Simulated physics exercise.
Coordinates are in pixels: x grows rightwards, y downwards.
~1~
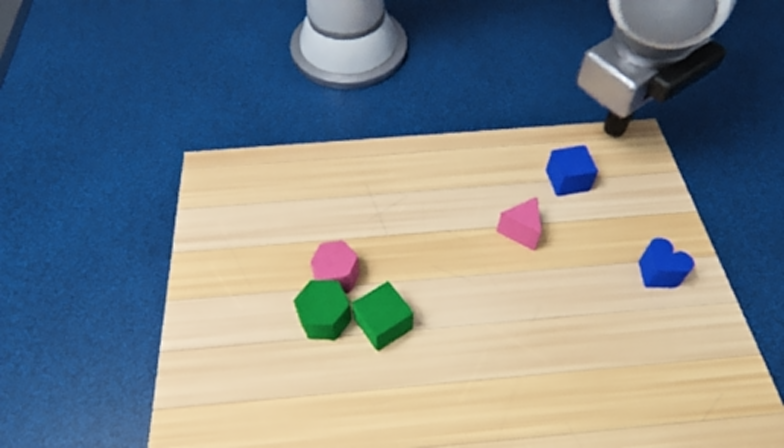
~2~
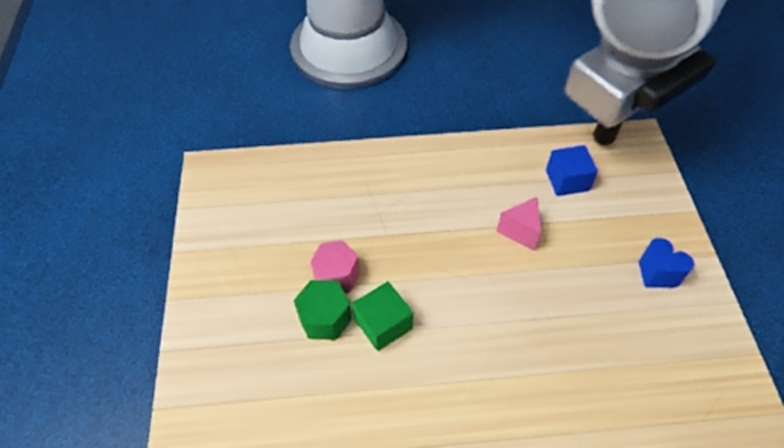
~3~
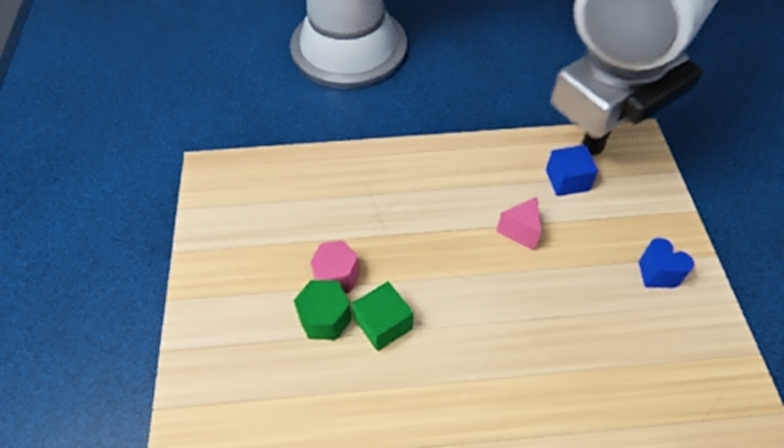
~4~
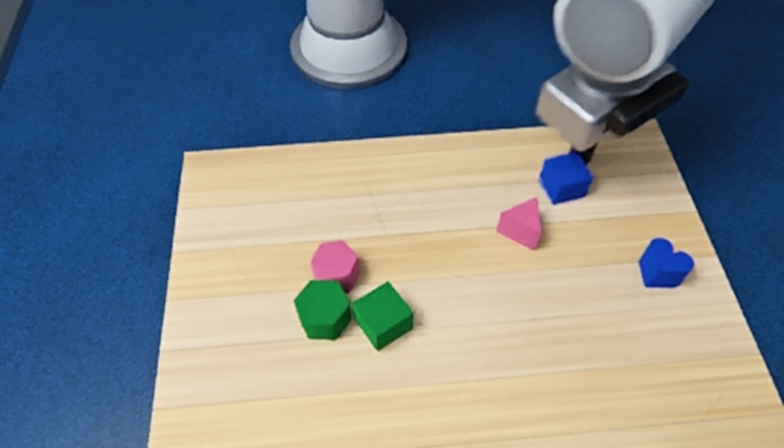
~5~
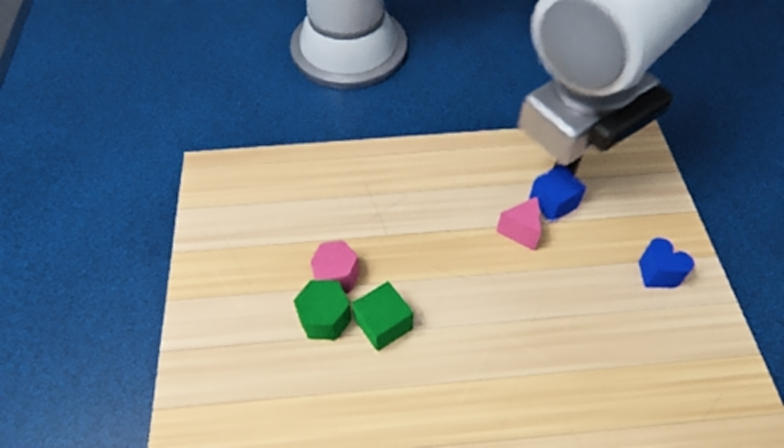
The video shows a robot arm moving its dark rod down and left across a wooden board holding coloured blocks, then pushing a blue square block a short way toward a pink triangle while the other blocks stay still.
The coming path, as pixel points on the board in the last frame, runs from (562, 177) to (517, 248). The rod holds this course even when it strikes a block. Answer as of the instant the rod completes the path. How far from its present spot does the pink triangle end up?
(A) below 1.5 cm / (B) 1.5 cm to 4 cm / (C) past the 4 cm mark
(C)
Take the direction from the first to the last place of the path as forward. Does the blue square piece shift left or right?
Shifted left.
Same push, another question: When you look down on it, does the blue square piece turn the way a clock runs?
No, that is not what happens.
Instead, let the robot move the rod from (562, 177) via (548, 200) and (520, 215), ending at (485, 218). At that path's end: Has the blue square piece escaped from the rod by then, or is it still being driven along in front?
It is gone from the front.
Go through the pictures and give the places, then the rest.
Rod tip (614, 130); block tops, pink triangle (526, 213); blue square piece (575, 160), in the first frame.
Rod (603, 138); blocks unchanged, in the second frame.
Rod (592, 148); blocks unchanged, in the third frame.
Rod (579, 159); blue square piece (569, 168), in the fourth frame.
Rod (564, 171); pink triangle (526, 213); blue square piece (560, 183), in the fifth frame.
On the path given first. One third of the way, rod (550, 194); pink triangle (517, 230), turned 20° clockwise; blue square piece (554, 208), turned 20° anticlockwise.
Two thirds of the way, rod (534, 219); pink triangle (515, 243), turned 80° clockwise; blue square piece (554, 231), turned 65° anticlockwise.
At the end, rod (518, 243); pink triangle (511, 250), turned 75° clockwise; blue square piece (555, 244), turned 100° anticlockwise.
